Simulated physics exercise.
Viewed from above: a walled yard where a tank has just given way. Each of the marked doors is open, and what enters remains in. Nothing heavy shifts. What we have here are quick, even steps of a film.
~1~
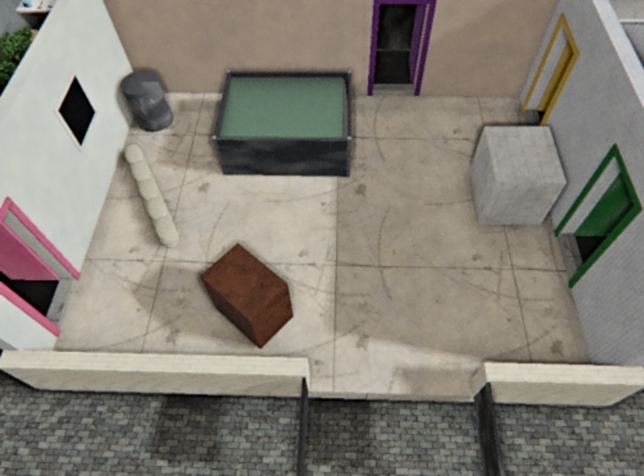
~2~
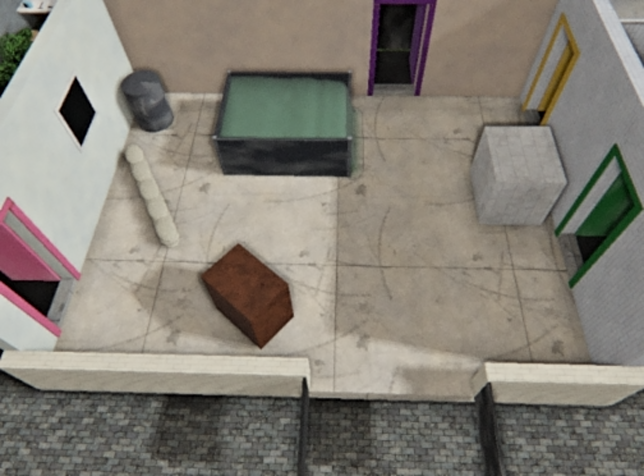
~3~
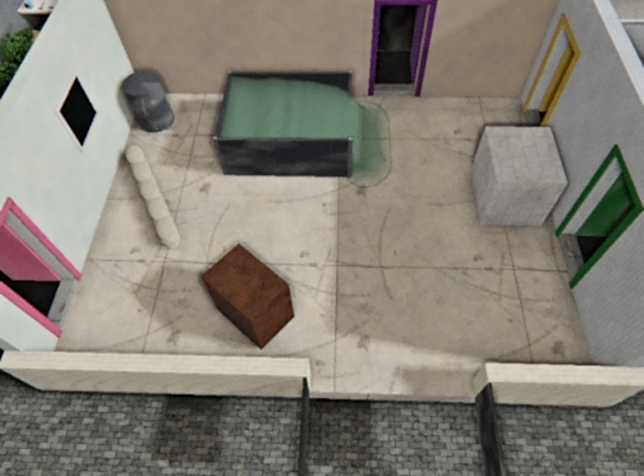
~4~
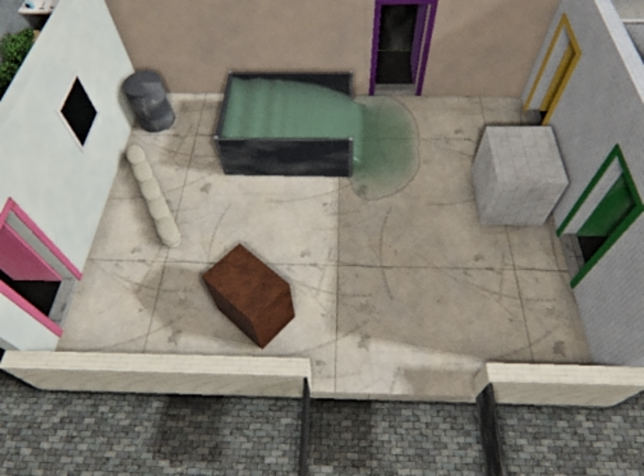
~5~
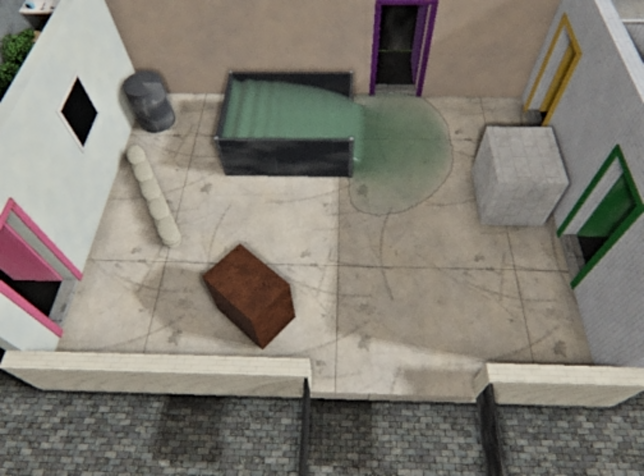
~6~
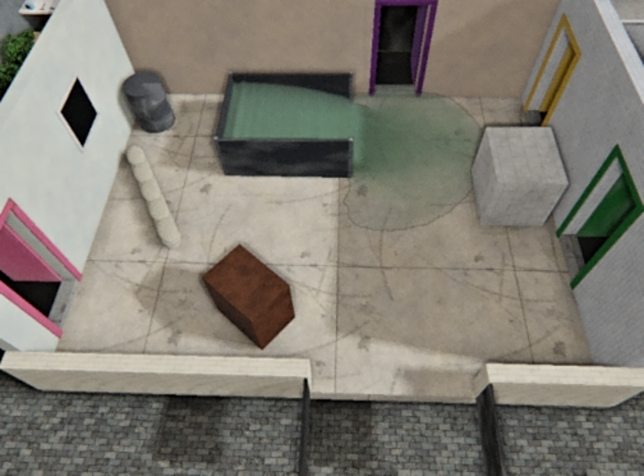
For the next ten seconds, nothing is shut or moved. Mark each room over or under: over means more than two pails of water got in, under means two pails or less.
Purple door: Over, pink door: Under, green door: Under, yellow door: Over.
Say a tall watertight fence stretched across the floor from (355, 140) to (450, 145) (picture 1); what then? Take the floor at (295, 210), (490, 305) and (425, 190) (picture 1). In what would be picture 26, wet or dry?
Taking the points in the order given, they are high and dry, inundated and inundated.
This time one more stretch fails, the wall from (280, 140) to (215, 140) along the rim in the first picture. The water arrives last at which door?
That one is the door marked purple.
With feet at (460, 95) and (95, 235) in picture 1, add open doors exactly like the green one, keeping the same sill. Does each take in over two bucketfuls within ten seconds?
First: Gets beyond it. Second: Remains below.
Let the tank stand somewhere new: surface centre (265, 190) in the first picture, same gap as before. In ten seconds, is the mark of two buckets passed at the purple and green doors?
Log: Purple misses the mark; green breaks the limit.
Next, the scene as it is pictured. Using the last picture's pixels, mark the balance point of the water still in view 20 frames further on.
(441, 179).
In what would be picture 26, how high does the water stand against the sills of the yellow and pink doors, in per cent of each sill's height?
I'd put it at close to 290 and 0 per cent.
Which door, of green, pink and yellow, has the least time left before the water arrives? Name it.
I'd say it's the yellow door.
A moment on, water covers 30 % of the floor; the purple door under two buckets in, the pink door not reached, the green door not reached, the yellow door over two buckets in.
Next, water covers 35 % of the floor; the purple door over two buckets in, the pink door not reached, the green door wet at the sill, nothing in, the yellow door far over two buckets in.
Then, water covers 45 % of the floor; the purple door over two buckets in, the pink door not reached, the green door wet at the sill, nothing in, the yellow door far over two buckets in.
Later, water covers 55 % of the floor; the purple door over two buckets in, the pink door not reached, the green door wet at the sill, nothing in, the yellow door far over two buckets in.
In the end, water covers 75 % of the floor; the purple door over two buckets in, the pink door wet at the sill, nothing in, the green door wet at the sill, nothing in, the yellow door far over two buckets in.
